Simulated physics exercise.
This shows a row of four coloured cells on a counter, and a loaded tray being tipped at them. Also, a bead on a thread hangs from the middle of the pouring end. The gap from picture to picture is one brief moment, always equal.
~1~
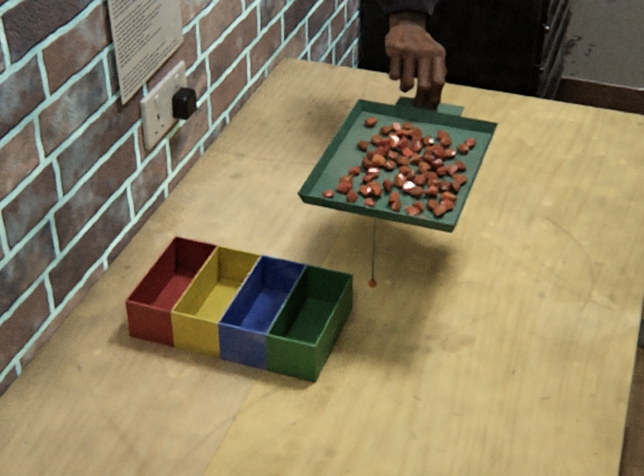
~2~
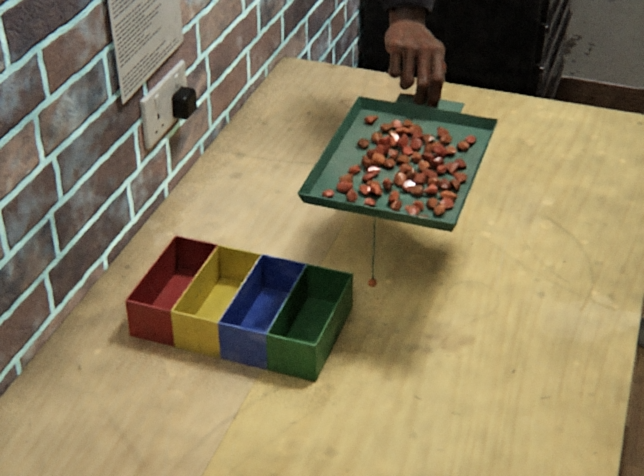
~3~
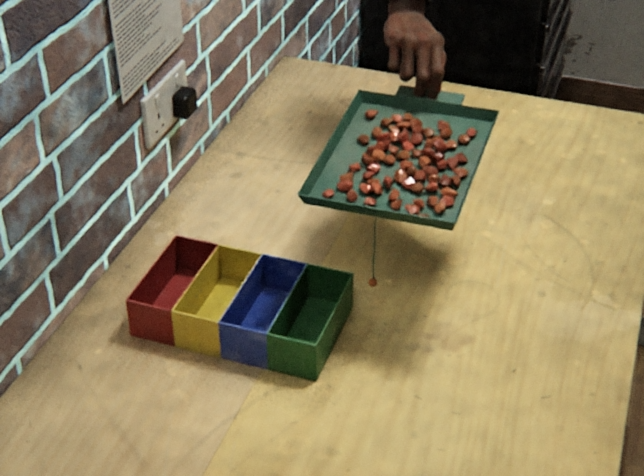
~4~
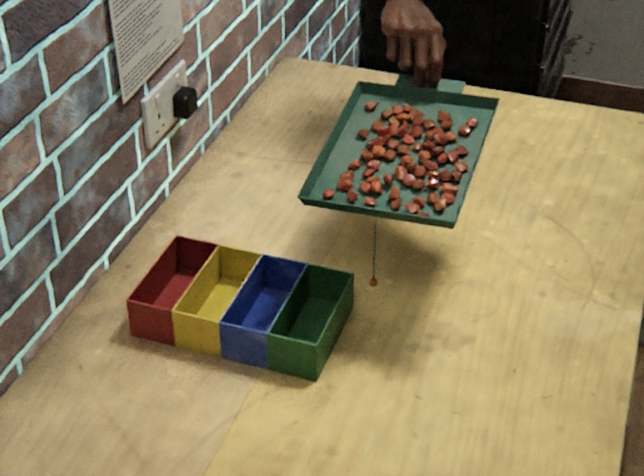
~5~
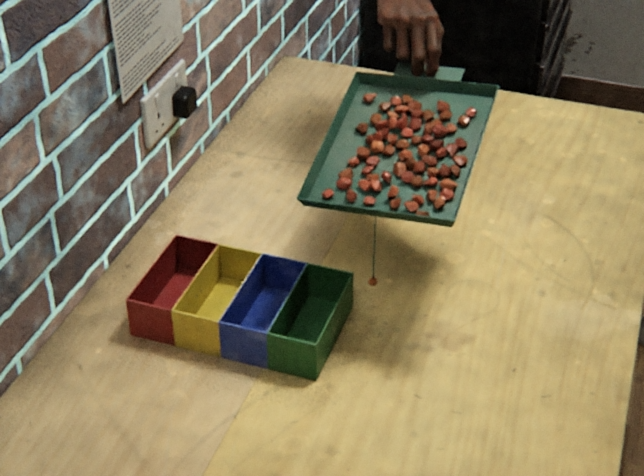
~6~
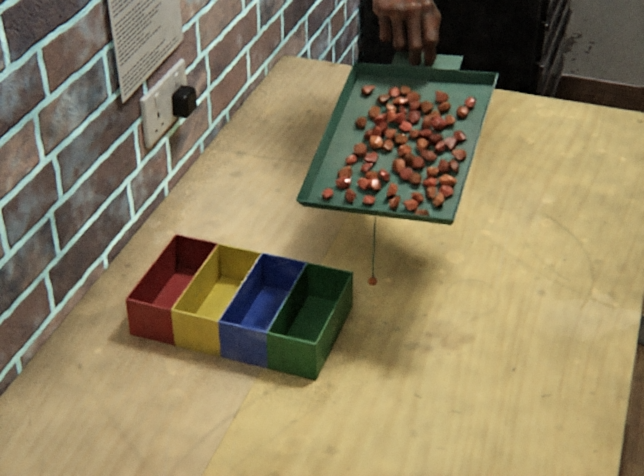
Green tray of reddish-brown chunks tilting gradually toward its front left corner as a hand raises its back edge above a wooden counter.
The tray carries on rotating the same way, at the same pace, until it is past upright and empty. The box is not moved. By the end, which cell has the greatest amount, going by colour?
By colour, green has the most.
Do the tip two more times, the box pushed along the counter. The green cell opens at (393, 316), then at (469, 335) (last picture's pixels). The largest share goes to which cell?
In turn: The cell in yellow; the cell in red.
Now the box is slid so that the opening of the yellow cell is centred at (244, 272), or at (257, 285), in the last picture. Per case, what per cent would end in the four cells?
You'd get about 90 per cent first and about 100 per cent second.
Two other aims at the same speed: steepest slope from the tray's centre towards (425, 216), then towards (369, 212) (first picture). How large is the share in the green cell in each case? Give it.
Around 0 percent for the first aim and around 40 percent for the second.
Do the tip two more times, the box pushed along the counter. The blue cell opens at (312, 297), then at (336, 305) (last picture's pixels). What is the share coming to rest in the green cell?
Around 20 and around 10 per cent, in that order.
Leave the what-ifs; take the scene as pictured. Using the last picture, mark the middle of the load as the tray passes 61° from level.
In the last view the centre sits at roughly (345, 190).
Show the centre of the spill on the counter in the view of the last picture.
I'd put the middle at roughly (349, 367).
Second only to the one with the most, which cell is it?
Ranked number two: The blue one.
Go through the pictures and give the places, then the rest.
Corners of the pouring end (304, 191) and (453, 221), level; middle of the load (406, 170), bits of crushed brick; bead on its thread (372, 283); red cell (150, 320); yellow cell (196, 332); blue cell (243, 343); green cell (291, 355), in the first frame.
Corners of the pouring end (303, 191) and (452, 220), level; middle of the load (406, 169), in the second frame.
Corners of the pouring end (303, 192) and (453, 219), tipped barely, lowest at the left corner; middle of the load (406, 165), in the third frame.
Corners of the pouring end (303, 194) and (452, 218), tipped a little, lowest at the left corner; middle of the load (407, 160), in the fourth frame.
Corners of the pouring end (303, 196) and (451, 217), tipped a little, lowest at the left corner; middle of the load (406, 155), in the fifth frame.
Corners of the pouring end (302, 197) and (450, 216), tipped clearly, lowest at the left corner; middle of the load (404, 151); red cell (150, 318); yellow cell (196, 330); blue cell (243, 341); green cell (292, 353), in the sixth frame.
Just after the last frame, tray tipped steeply; the larger part on the tray; just a few in the green cell; about a tenth falling or outside the box.
A moment on, tray tipped right over; about a tenth on the tray; roughly a third in the green cell; roughly a quarter in the blue cell; roughly a third falling or outside the box.
Further on, tray tipped past a quarter turn; roughly half in the green cell; roughly a quarter in the blue cell; roughly a quarter falling or outside the box.
When it is over, tray tipped past a quarter turn; roughly half in the green cell; roughly a quarter in the blue cell; not one in the yellow cell; not one in the red cell; roughly a quarter outside the box.
